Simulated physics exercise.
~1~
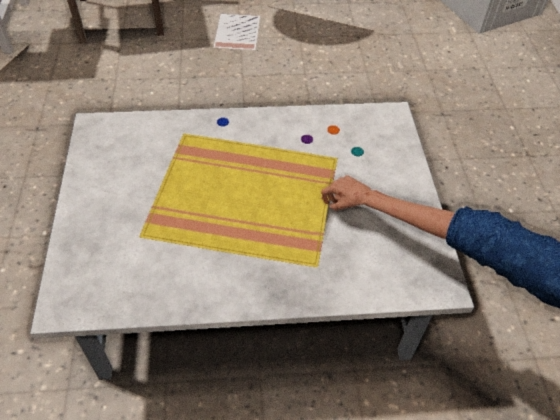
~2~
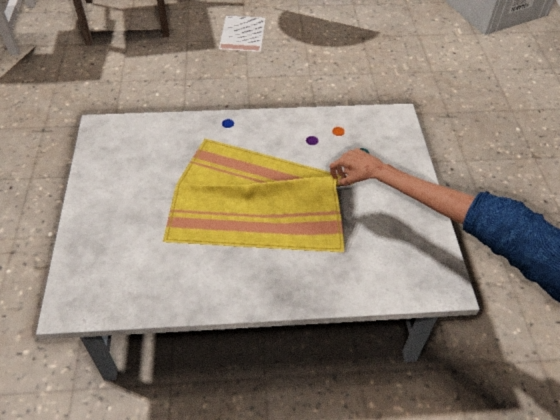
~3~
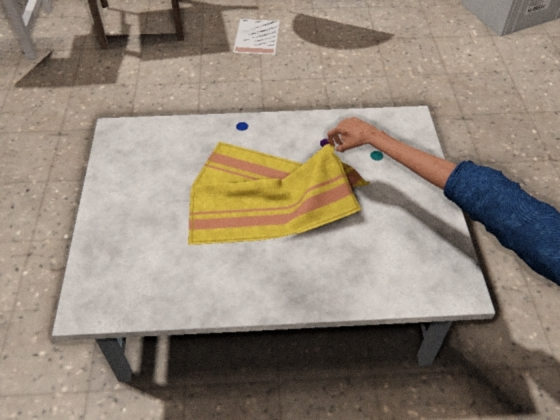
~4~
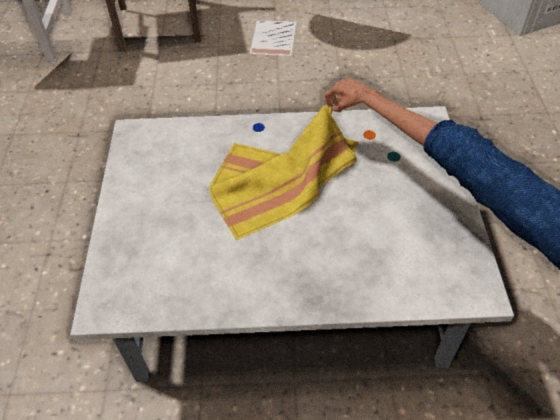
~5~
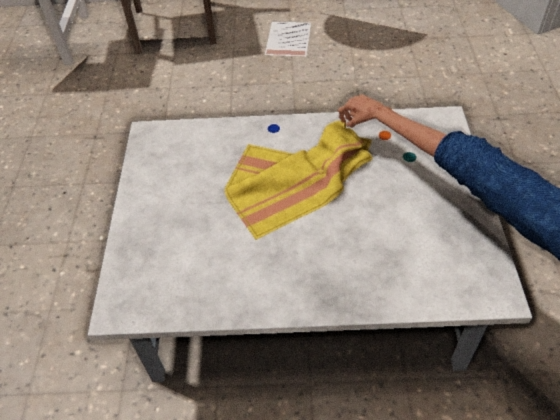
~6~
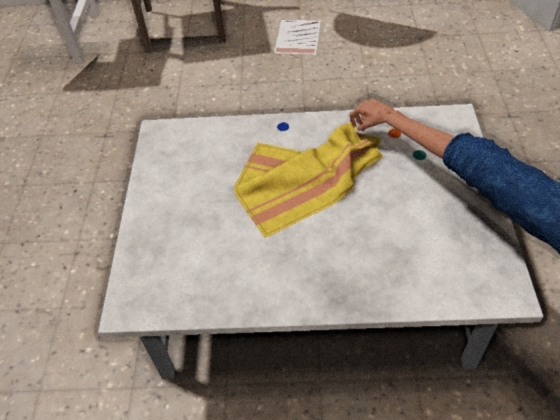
Yellow striped hand towel being lifted and dragged by a hand across a table, settling bunched over the purple disc.
